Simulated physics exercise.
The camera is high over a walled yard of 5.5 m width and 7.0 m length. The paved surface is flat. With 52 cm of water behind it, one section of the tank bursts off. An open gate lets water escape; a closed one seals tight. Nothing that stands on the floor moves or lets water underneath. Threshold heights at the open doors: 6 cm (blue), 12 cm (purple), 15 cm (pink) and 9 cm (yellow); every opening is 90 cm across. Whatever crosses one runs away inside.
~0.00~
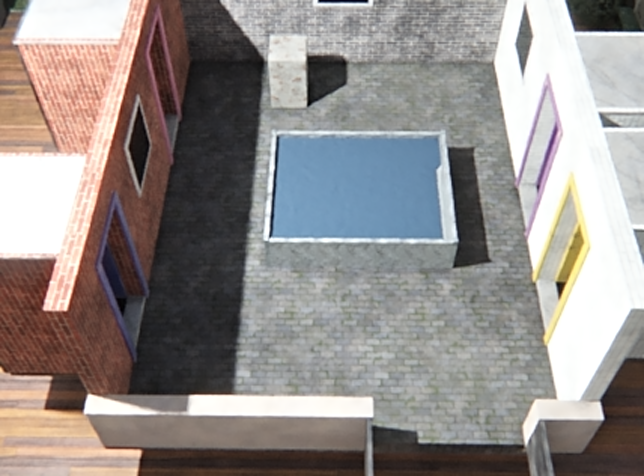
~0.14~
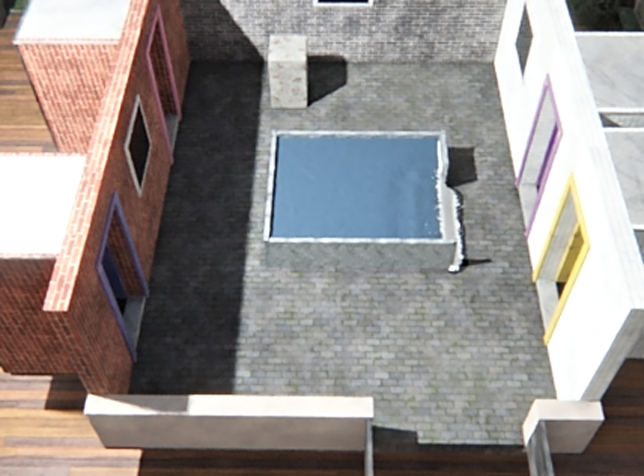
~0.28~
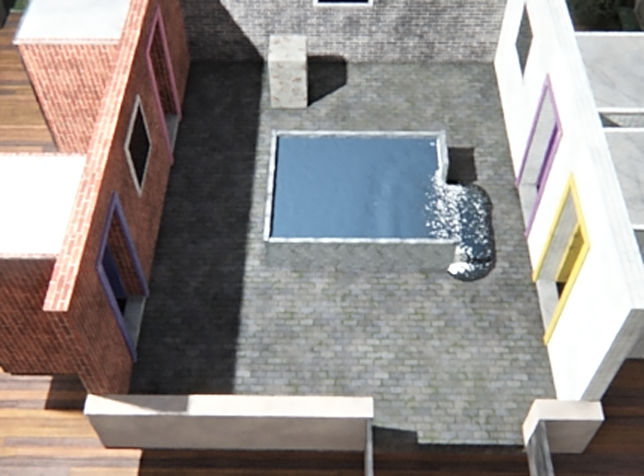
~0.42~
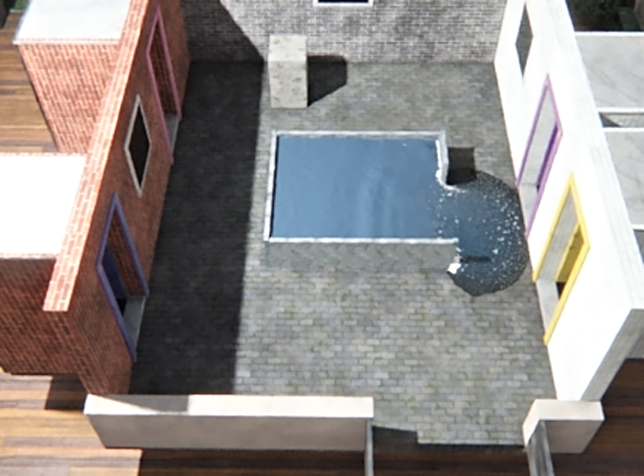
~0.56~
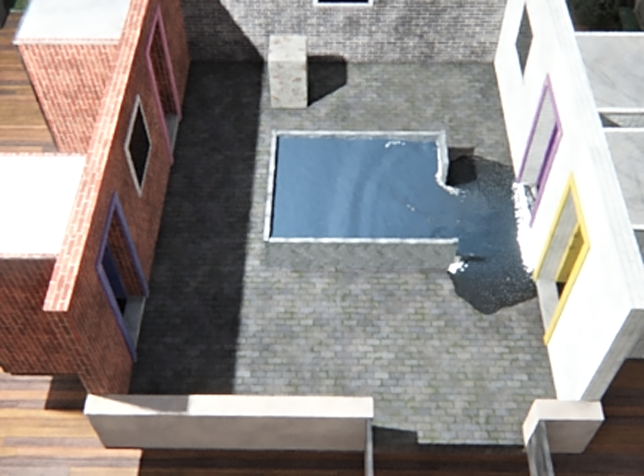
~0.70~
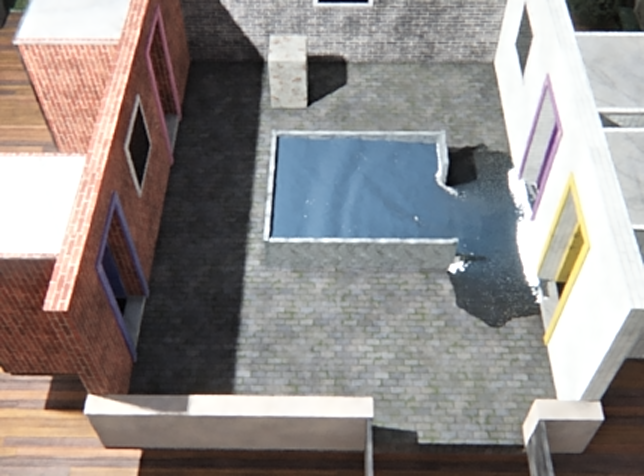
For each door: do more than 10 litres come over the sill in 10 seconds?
Door by door: At the blue door it stays under the limit; at the purple door it passes the limit; at the pink door it keeps below the limit; at the yellow door it goes over the limit.
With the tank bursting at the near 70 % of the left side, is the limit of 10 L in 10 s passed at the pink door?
Then: Pink under.
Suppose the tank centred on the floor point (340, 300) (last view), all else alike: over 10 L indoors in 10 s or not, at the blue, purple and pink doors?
Against that limit: Blue under, purple below, pink not over.
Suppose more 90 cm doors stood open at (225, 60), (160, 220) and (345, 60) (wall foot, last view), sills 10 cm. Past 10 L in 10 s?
In that order: Below, below, under.
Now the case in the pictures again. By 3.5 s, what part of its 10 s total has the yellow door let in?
About 75 per cent.
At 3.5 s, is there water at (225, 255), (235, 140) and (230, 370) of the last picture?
In that order: Not reached, not reached, still dry.
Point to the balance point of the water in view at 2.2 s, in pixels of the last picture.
At about (405, 222).
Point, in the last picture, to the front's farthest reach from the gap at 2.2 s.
Near (491, 67).
After 1.4 s water covers 10 % of the floor and is deepest (39 cm) near (523, 242); blue door not reached, purple door 34 cm at the sill, 96 L in, pink door not reached, yellow door 18 cm at the sill, 4 L in.
After 2.2 s water covers 25 % of the floor and is deepest (38 cm) near (523, 242); blue door not reached, purple door 34 cm at the sill, 214 L in, pink door not reached, yellow door 20 cm at the sill, 34 L in.
After 3.5 s water covers 35 % of the floor and is deepest (25 cm) near (523, 242); blue door not reached, purple door 25 cm at the sill, 358 L in, pink door not reached, yellow door 15 cm at the sill, 77 L in.
After 6.0 s water covers 55 % of the floor and is deepest (16 cm) near (511, 242); blue door not reached, purple door 16 cm at the sill, 420 L in, pink door not reached, yellow door 11 cm at the sill, 96 L in.
After 10.0 s water covers 80 % of the floor and is deepest (8 cm) near (554, 412); blue door 3 cm at the sill, 0 L in, purple door 8 cm at the sill, 428 L in, pink door 3 cm at the sill, 0 L in, yellow door 6 cm at the sill, 100 L in.
